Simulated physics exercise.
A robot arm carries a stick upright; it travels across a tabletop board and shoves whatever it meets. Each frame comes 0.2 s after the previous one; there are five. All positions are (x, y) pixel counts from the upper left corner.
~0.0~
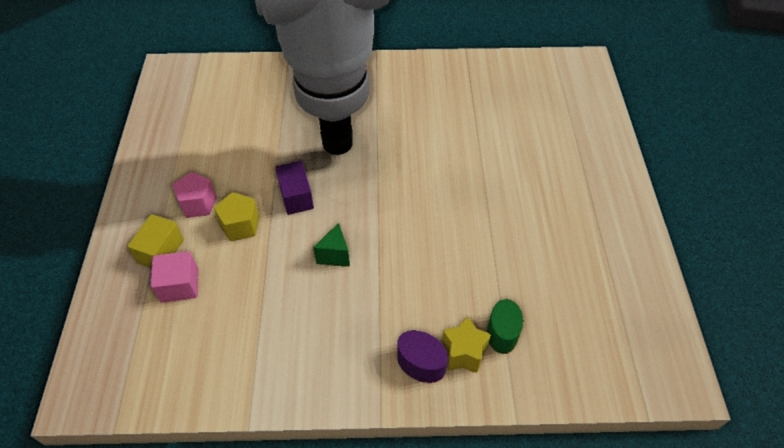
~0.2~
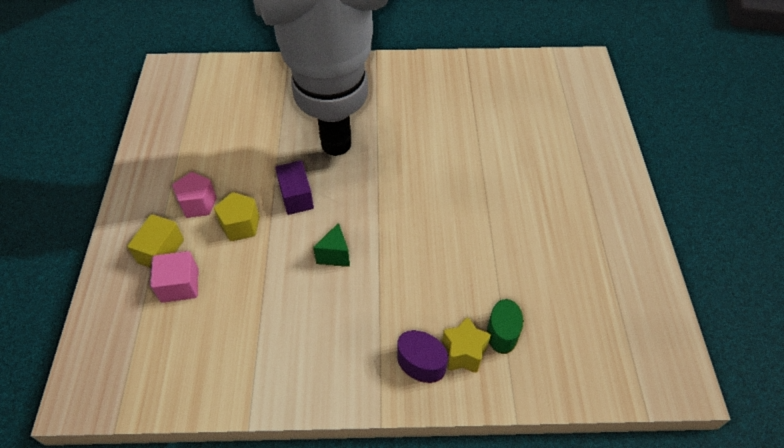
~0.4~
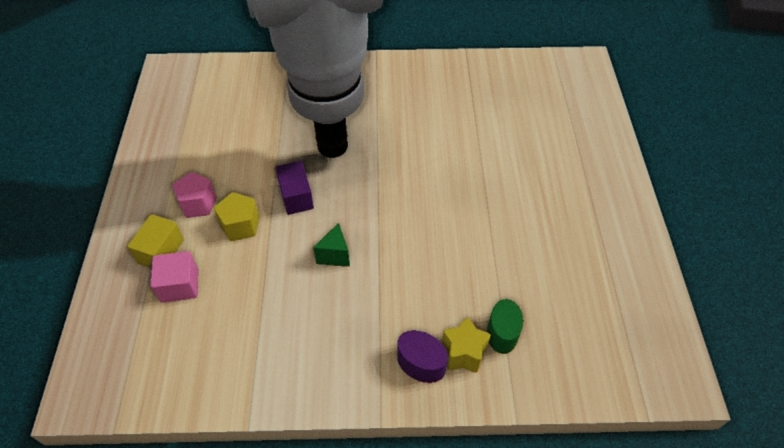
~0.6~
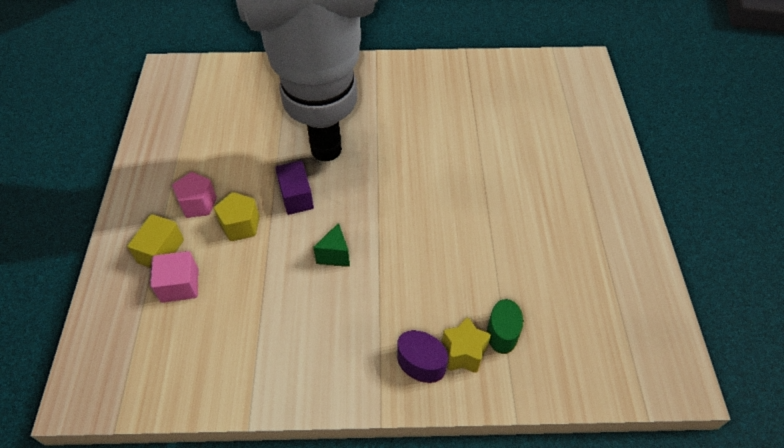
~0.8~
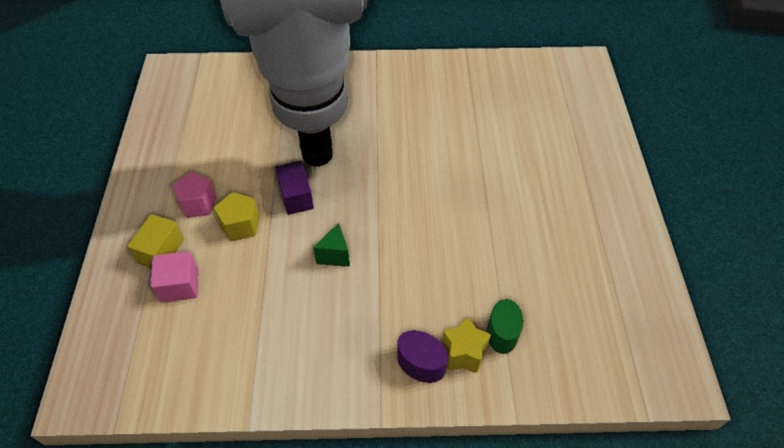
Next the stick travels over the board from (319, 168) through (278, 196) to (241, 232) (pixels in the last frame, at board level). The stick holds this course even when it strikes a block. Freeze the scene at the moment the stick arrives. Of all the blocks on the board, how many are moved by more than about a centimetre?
I'd put the number at two.
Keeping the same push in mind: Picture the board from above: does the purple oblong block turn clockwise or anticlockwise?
Viewed from above, counterclockwise.
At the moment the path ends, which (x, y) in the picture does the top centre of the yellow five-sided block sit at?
The middle of the upper face of the yellow five-sided block will lie at about (204, 238) in the picture.
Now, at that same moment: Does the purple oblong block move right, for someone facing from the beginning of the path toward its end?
No, it doesn't check out.
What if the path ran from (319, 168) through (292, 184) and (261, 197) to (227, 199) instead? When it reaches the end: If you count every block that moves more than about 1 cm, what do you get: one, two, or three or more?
I think two will be displaced.
What follows on the original path. One third of the way, stick at (288, 175); purple oblong block at (276, 192), turned 50° anticlockwise.
Two thirds of the way, stick at (262, 196); yellow five-sided block at (216, 228), turned 55° clockwise; purple oblong block at (258, 216), turned 85° anticlockwise.
At the end, stick at (238, 221); pink five-sided block in place; yellow five-sided block at (204, 238), turned 65° clockwise; purple oblong block at (254, 235), turned 105° anticlockwise.
